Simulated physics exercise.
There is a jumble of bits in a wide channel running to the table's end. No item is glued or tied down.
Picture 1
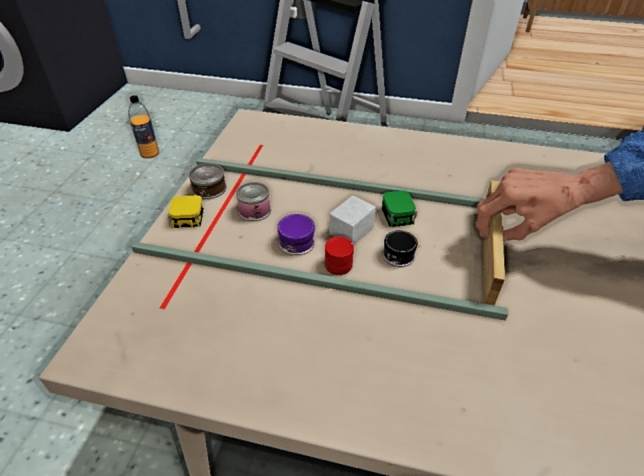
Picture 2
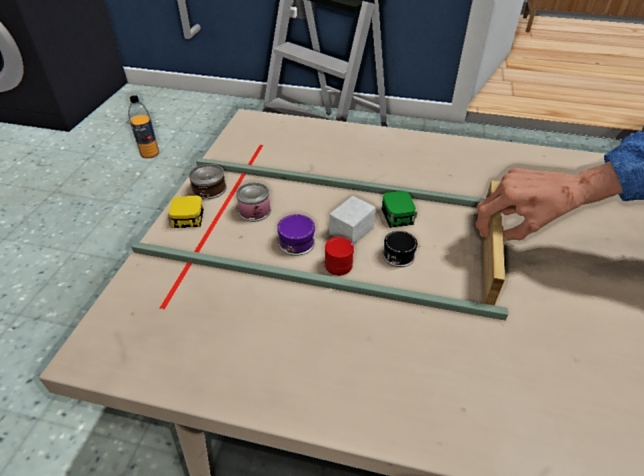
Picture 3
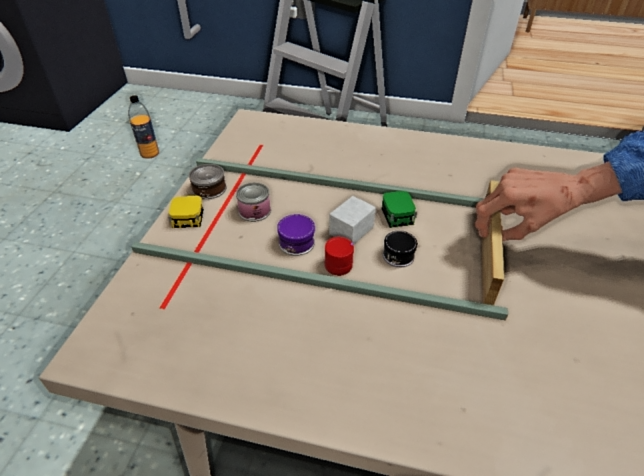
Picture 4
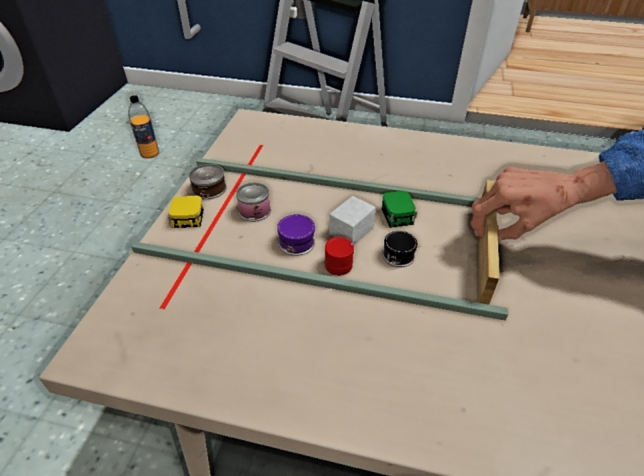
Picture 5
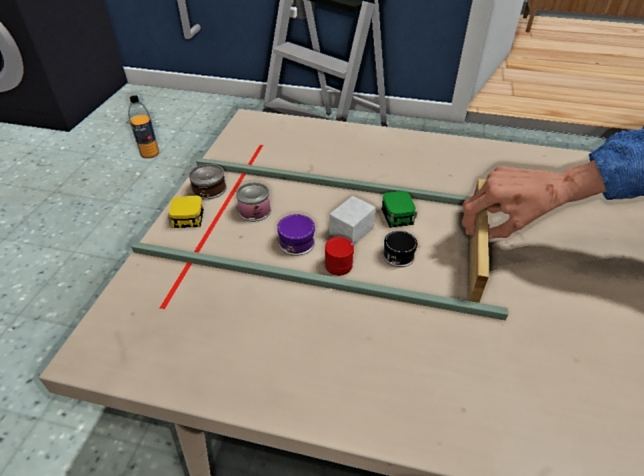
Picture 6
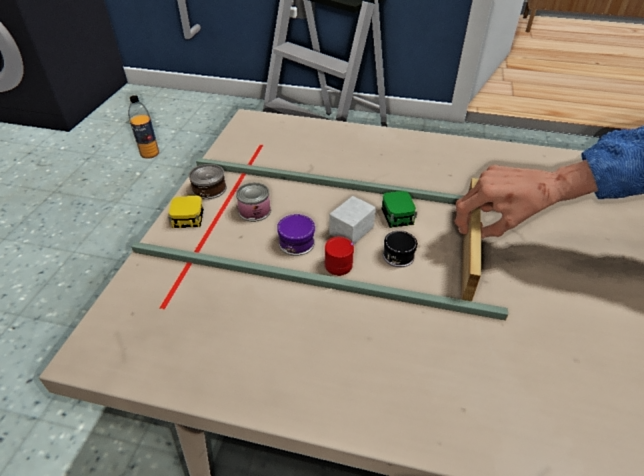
On a table, a hand slides a board slightly left toward some scattered small containers.
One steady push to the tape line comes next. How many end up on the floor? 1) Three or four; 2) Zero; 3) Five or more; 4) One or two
4.
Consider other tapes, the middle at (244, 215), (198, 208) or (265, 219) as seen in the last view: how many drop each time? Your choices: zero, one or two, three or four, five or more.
Tape one gives none at all, tape two gives either three or four, and tape three gives none.
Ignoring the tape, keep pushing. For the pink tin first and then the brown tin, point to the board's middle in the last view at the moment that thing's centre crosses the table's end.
Approx. (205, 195) for the first, approx. (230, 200) for the second.
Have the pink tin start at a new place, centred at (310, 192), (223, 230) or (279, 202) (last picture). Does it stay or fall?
Each try in turn, the pink tin is safe, then is gone, then is safe.
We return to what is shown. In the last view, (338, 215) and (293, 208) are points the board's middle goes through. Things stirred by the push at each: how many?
The number moved is 5 and then 6.
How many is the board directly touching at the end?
That would be 4 of them.
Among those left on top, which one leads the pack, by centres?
The yellow case.
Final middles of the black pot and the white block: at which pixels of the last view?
In the last picture the black pot sits around (196, 219) and the white block around (200, 196).
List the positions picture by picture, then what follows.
In the first picture, yellow case (187, 212); brown tin (208, 181); pink tin (254, 202); board (492, 240); tape (221, 211).
In the second picture, brown tin (208, 182); white block (352, 221).
In the third picture, pink tin (254, 202); purple tin (297, 235).
In the fourth picture, yellow case (187, 212); board (487, 239).
In the fifth picture, brown tin (208, 182); black pot (400, 249).
In the sixth picture, yellow case (187, 212); brown tin (208, 182); pink tin (254, 202); board (471, 236); tape (221, 211).
Early on, none off yet; yellow case at rest near (187, 212); brown tin at rest near (208, 182); pink tin at rest near (254, 202).
Finally, the number that fall off is one or two; lost, brown tin.
